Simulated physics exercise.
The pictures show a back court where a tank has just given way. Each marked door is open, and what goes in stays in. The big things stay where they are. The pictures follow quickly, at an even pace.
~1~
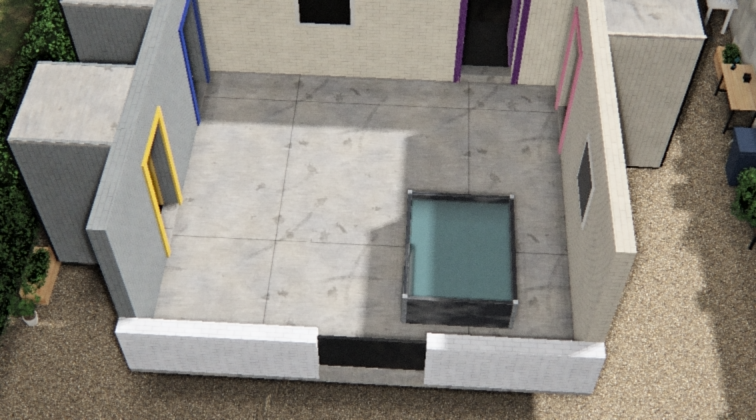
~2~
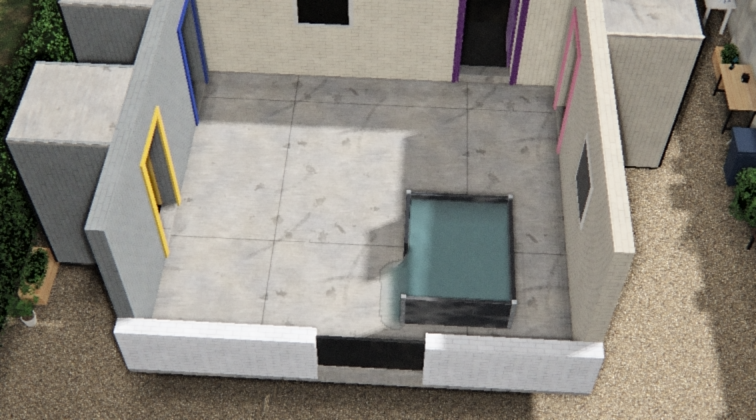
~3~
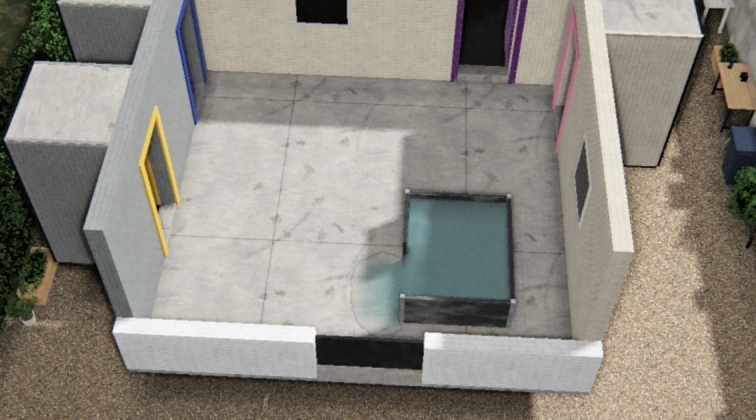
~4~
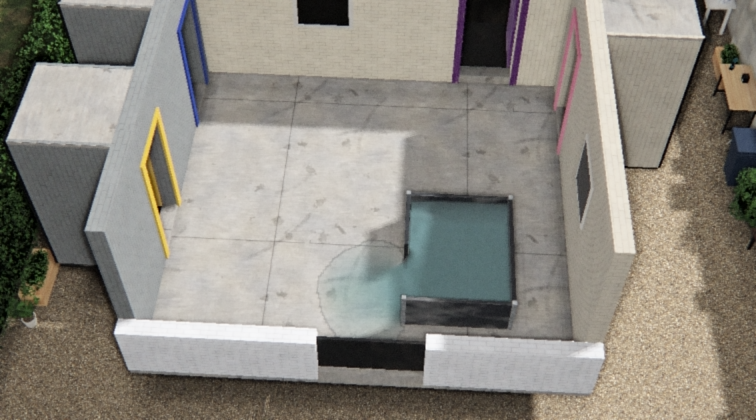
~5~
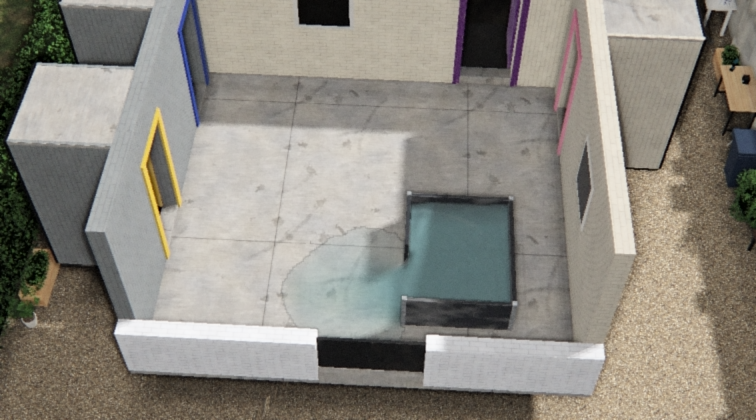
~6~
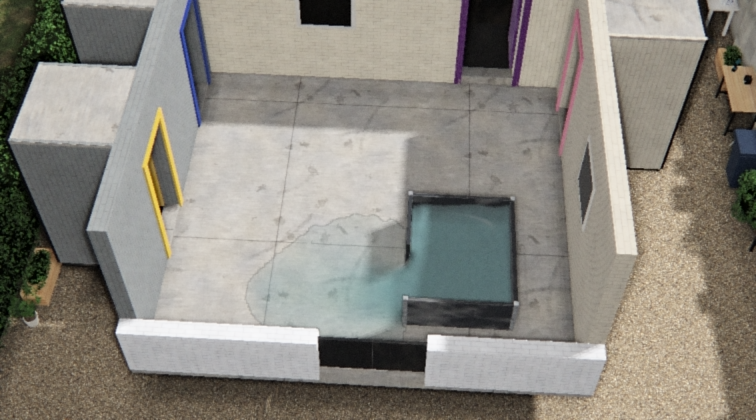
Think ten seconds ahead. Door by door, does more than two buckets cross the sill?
The purple door stays under that; the blue door takes more than that; the yellow door takes more than that; the pink door stays under that.
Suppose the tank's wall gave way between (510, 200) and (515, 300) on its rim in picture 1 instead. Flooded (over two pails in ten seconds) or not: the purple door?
One by one: The purple door lets less in.
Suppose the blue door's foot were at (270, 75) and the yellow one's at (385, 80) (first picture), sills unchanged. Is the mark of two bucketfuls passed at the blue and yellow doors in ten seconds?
In short: Blue door passes that mark; yellow door holds.
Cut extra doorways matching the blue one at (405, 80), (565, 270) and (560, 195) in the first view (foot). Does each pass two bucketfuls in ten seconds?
In that order: Keeps below it, lets less in, lets less in.
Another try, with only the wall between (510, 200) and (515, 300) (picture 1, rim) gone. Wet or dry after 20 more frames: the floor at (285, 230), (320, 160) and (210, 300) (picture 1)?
In that order: Clear, not flooded, covered.
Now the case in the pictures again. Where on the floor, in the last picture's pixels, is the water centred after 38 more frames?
Close to (302, 223).
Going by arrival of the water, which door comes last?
I say the pink door.
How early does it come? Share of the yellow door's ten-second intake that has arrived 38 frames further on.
Close to 95 %.
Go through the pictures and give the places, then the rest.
The first picture shows the water tank at (460, 249) is whole and still.
In the second picture, water pours out at (406, 287) and has run to (390, 323).
In the third picture, the front is at (361, 270), out from the gap at (405, 287).
In the fourth picture, the front is at (326, 279), out from the gap at (406, 288).
In the fifth picture, water pours out at (407, 289) and has run to (288, 295).
In the sixth picture, water pours out at (408, 288) and has run to (253, 299).
A moment on, water covers 25 % of the floor; the purple door not reached, the blue door not reached, the yellow door not reached, the pink door not reached.
Next, water covers 30 % of the floor; the purple door not reached, the blue door not reached, the yellow door under two buckets in, the pink door not reached.
Then, water covers 40 % of the floor; the purple door not reached, the blue door wet at the sill, nothing in, the yellow door over two buckets in, the pink door not reached.
Later, water covers 60 % of the floor; the purple door not reached, the blue door under two buckets in, the yellow door over two buckets in, the pink door not reached.
In the end, water covers 95 % of the floor; the purple door wet at the sill, nothing in, the blue door over two buckets in, the yellow door over two buckets in, the pink door wet at the sill, nothing in.
